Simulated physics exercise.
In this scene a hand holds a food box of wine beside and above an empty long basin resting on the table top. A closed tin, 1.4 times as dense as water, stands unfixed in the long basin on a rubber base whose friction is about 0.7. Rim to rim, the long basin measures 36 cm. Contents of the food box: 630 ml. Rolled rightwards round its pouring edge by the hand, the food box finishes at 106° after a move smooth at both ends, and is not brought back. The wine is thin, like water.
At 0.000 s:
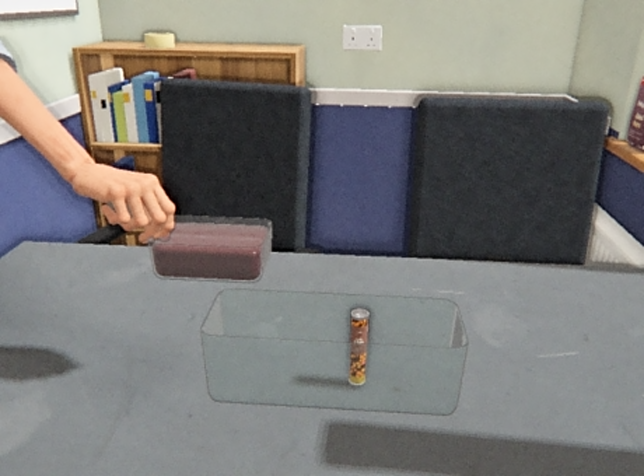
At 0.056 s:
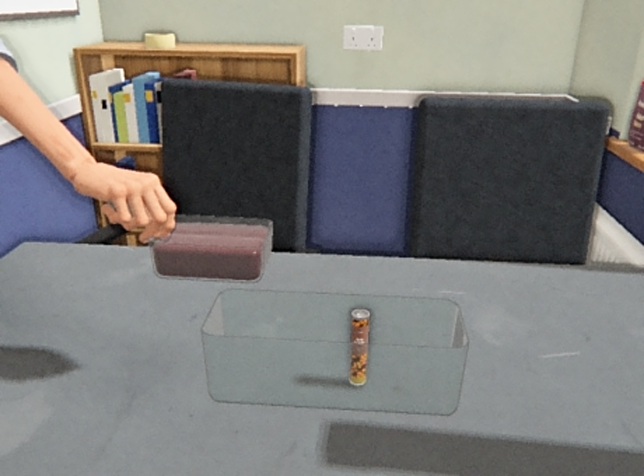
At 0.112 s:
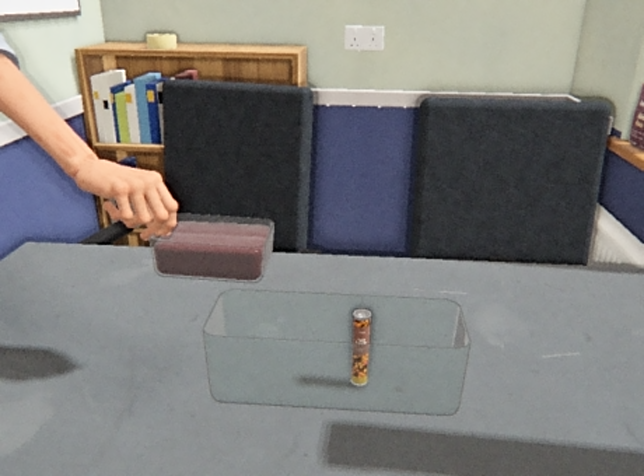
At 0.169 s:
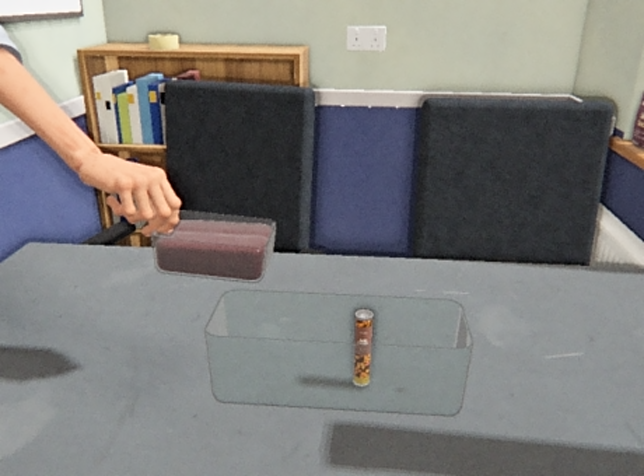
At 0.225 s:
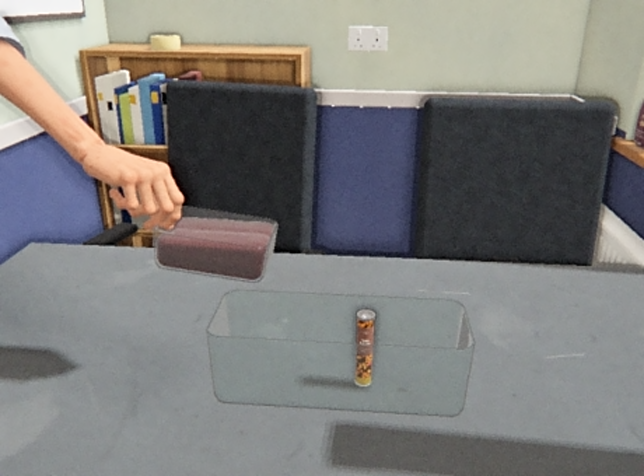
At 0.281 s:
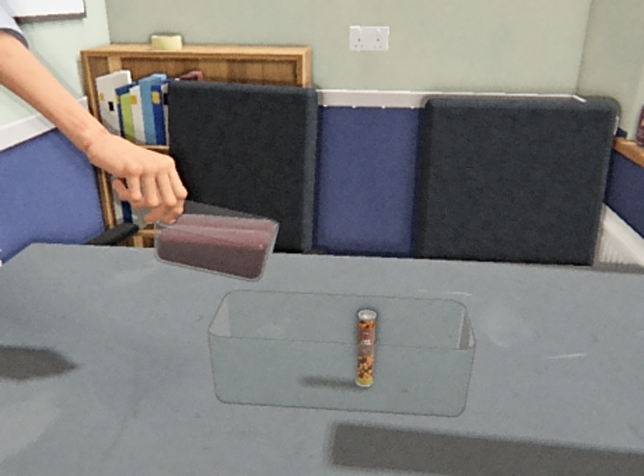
A hand slowly tilts a clear box of dark red liquid slightly rightwards above a table.
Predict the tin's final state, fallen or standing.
I predict it is standing.
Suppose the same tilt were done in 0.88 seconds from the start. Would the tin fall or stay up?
Tips over.
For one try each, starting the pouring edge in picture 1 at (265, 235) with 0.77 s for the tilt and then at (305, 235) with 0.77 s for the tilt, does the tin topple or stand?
In the first try it comes down; in the second it remains standing.
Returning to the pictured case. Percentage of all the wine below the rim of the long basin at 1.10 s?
I'd say roughly 80 in a hundred of it.
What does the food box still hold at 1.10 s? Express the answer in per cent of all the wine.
Roughly 5 percent remains.
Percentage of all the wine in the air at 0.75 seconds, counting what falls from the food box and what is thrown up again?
Some 46 per cent, I reckon.
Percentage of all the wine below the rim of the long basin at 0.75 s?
Around 22 percent.
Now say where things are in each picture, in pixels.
In the first picture, tilt 0°; pouring edge (267, 234); surface from (161, 233) to (267, 237); the long basin's rim runs from (210, 311) to (462, 324); the tin's top is at (360, 317).
In the second picture, tilt 0°; pouring edge (268, 235); surface from (162, 233) to (267, 238).
In the third picture, tilt 2°; pouring edge (269, 235); surface from (163, 232) to (268, 237).
In the fourth picture, tilt 4°; pouring edge (271, 235); surface from (165, 230) to (270, 235).
In the fifth picture, tilt 7°; pouring edge (273, 236); surface from (166, 228) to (271, 234).
In the sixth picture, tilt 11°; pouring edge (273, 236); surface from (168, 224) to (274, 232).
By 0.75 s the tilt is 62° and 31 per cent is still to pour; the tin stands where it began.
By 1.10 s the tilt is 97° and 5 per cent is still to pour; the tin stands where it began.
By 1.47 s the tilt is 106° and 0 per cent is still to pour; the tin stands where it began.
By 1.86 s the tilt is 106° and 0 per cent is still to pour; the tin stands where it began.
At rest the tin stands where it began.
